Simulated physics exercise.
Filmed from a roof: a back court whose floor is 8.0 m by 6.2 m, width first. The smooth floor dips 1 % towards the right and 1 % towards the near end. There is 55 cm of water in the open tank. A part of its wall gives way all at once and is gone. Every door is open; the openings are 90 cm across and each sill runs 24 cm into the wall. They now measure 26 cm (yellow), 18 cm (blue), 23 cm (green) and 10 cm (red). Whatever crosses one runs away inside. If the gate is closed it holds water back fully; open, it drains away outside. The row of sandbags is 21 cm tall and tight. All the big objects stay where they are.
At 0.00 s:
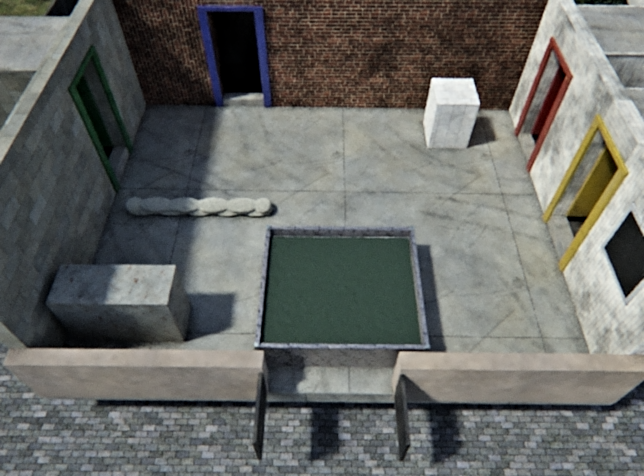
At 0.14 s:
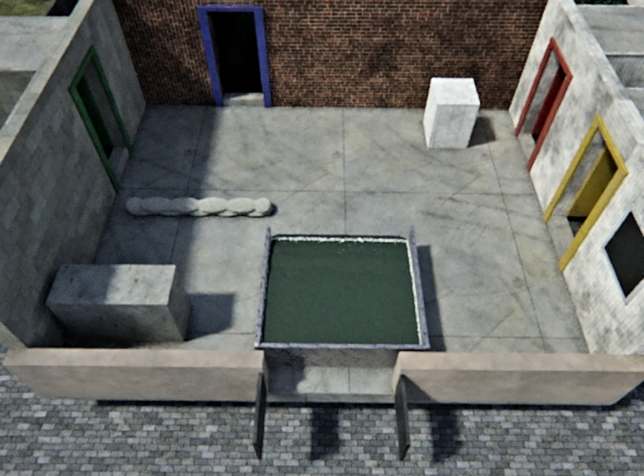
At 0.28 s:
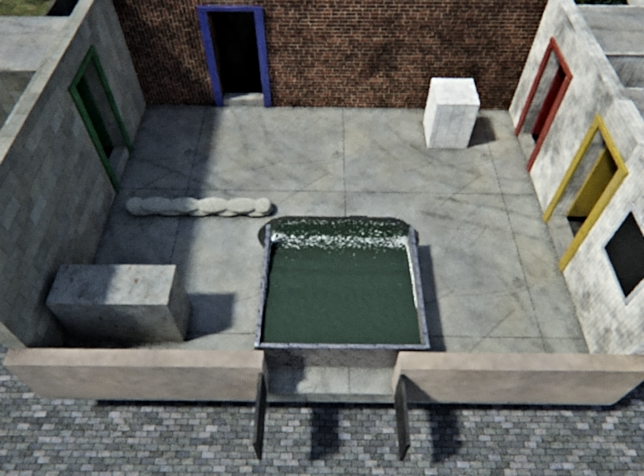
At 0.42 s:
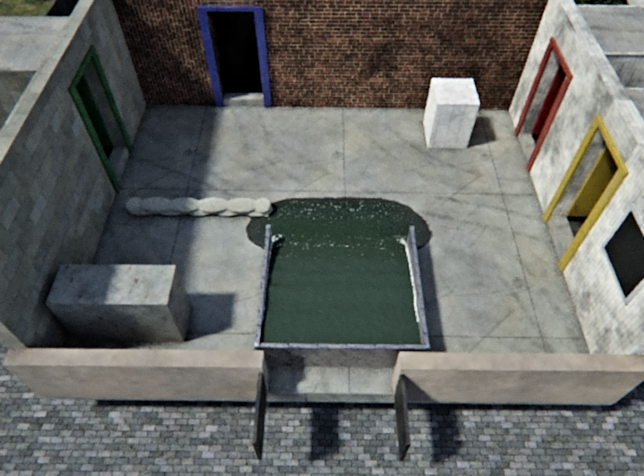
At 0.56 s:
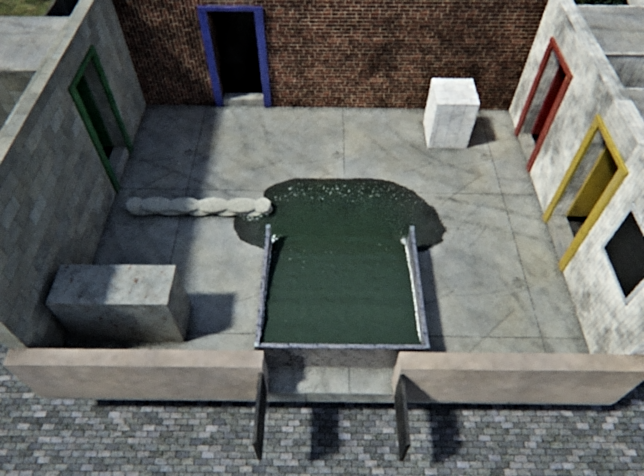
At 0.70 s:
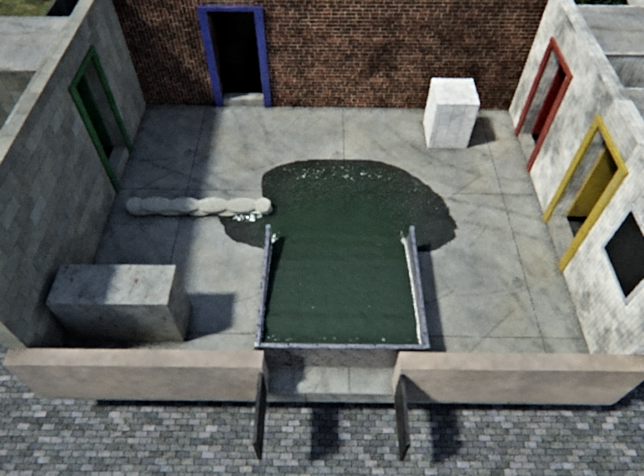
Dark green water pouring from the open far side of a tank and spreading across a grey walled courtyard floor.
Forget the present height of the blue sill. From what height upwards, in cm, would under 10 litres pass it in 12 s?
At least 11.5 cm or so.
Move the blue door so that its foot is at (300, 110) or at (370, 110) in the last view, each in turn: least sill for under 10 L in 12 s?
About 21 and 22 cm.
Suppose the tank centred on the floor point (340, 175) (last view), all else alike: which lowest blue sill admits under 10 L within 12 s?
About 11.5 cm.
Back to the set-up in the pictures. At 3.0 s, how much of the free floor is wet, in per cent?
Near 50 per cent is wet.
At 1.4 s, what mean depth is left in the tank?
About 31 cm.
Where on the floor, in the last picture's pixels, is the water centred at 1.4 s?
At about (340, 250).
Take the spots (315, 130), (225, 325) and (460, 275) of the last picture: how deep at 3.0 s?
Roughly 14, 0 and 0 cm, in turn.
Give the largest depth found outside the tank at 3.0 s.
Up to some 28 cm.
After 1.4 s water covers 35 % of the floor, deepest (24 cm) near (378, 249); it has not reached the blue door.
After 3.0 s water covers 50 % of the floor, deepest (28 cm) near (421, 133); 15 cm at the blue door, 0 litres in over its 18 cm sill.
After 12.0 s water covers 95 % of the floor, deepest (15 cm) near (595, 380); 4 cm at the blue door, 0 litres in over its 18 cm sill.
At the blue door as built, the water arrived by 2.0 s and peaked near 16 cm at 2.8 s.
With a sill of 9.5 cm, 19 litres would have come in within the 12 s; with 13 cm, 4 litres. So under 10 litres takes about 11.5 cm.
